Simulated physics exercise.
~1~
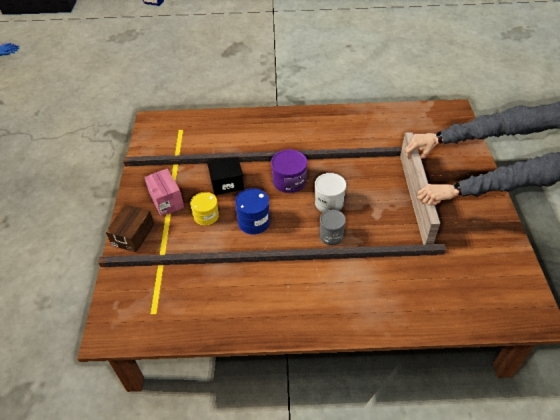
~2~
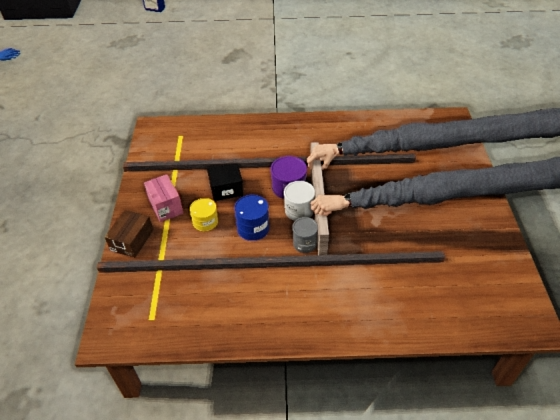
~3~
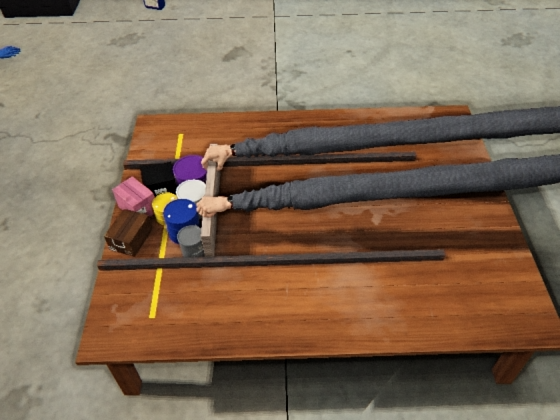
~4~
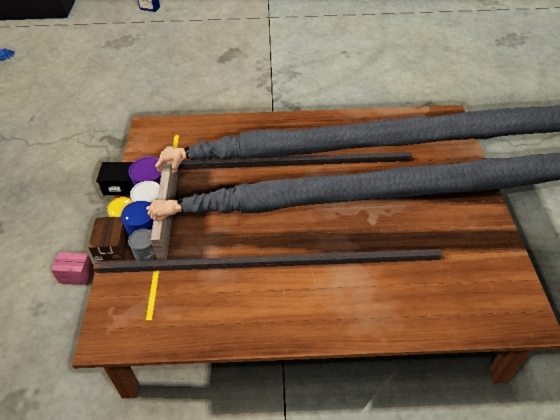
The video shows two gray-sleeved arms pushing a plank leftward between two dark rails on a wooden table, sweeping colorful boxes and round containers together past a yellow tape line, until they crowd the left edge and the pink box goes over it.
